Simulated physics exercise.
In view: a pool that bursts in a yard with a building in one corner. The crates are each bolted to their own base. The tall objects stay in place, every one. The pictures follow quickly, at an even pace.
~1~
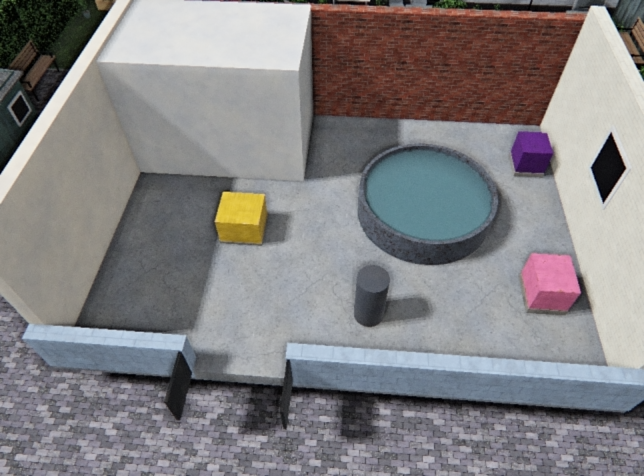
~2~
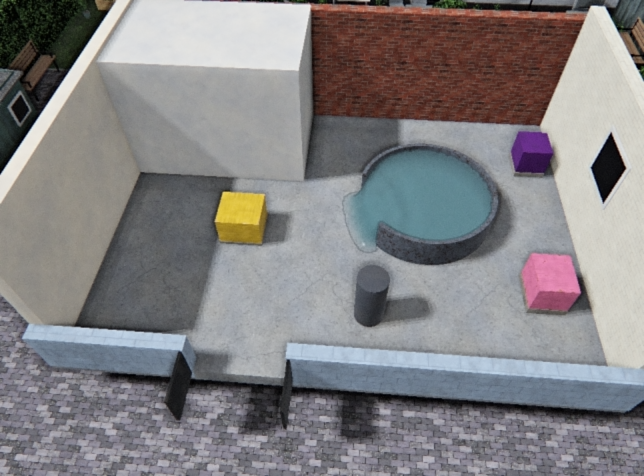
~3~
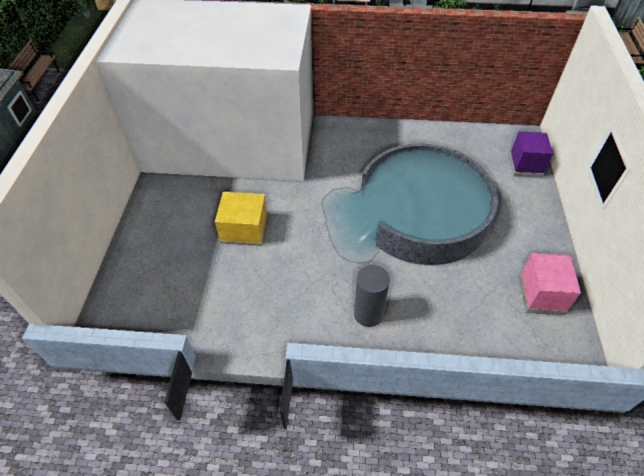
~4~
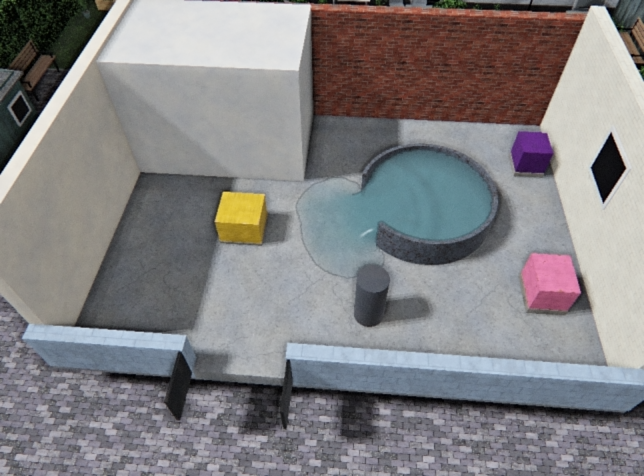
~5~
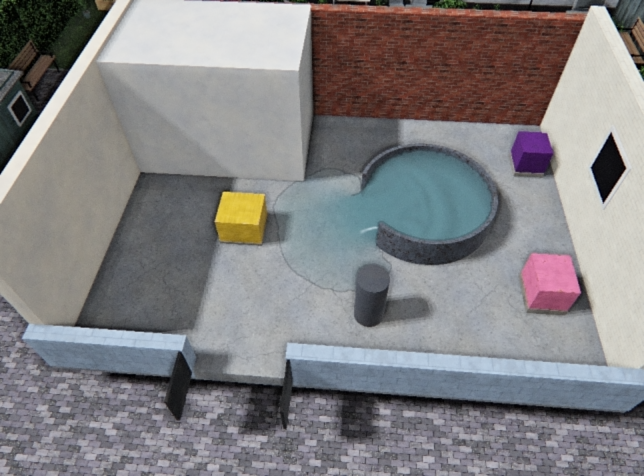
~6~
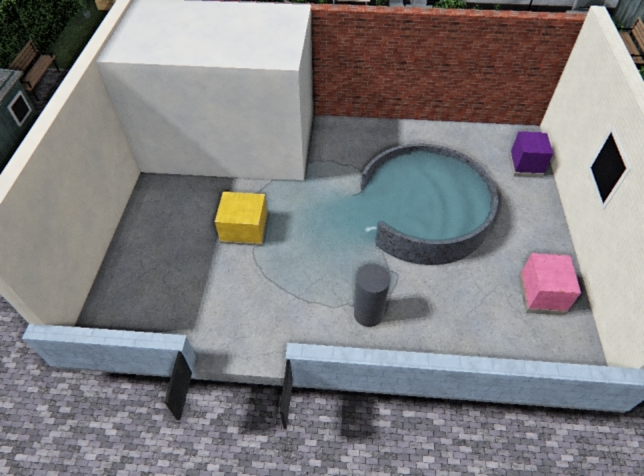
In a walled yard with a white block-shaped building in one corner, a round pool sat still, then its left side opened and water poured out, spreading across the paving toward the yellow box.
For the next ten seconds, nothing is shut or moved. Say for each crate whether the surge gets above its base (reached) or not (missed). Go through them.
Yellow crate: Reached; pink crate: Missed; purple crate: Missed.
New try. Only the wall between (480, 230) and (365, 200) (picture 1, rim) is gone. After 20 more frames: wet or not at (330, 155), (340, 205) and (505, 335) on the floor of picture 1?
Those three come out moisture-free, moisture-free and soaked, one after another.
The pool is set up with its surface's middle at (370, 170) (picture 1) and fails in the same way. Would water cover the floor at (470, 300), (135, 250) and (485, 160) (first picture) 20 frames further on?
Taking the three spots in order: Bare, swamped, bare.
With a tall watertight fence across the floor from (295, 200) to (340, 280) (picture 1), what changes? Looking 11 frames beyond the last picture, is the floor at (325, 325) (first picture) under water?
By then the spot is wetted.
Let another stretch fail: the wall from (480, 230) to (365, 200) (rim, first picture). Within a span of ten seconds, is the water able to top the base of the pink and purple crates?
The pink crate is reached; the purple crate is reached.
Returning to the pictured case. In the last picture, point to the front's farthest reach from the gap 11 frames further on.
I'd point to (88, 348).
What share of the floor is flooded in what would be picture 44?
My estimate is near 50 per cent.
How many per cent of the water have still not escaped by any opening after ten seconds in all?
Estimate: 72 per cent.
A moment on, water covers 25 % of the floor; the yellow crate water round its plinth, the pink crate not reached, the purple crate not reached.
Next, water covers 40 % of the floor; the yellow crate water round its plinth, the pink crate not reached, the purple crate not reached.
Then, water covers 45 % of the floor; the yellow crate water round its plinth, the pink crate not reached, the purple crate not reached.
Later, water covers 50 % of the floor; the yellow crate water round its plinth, the pink crate not reached, the purple crate not reached.
In the end, water covers 75 % of the floor; the yellow crate was topped, the pink crate stayed above the water, the purple crate stayed above the water.
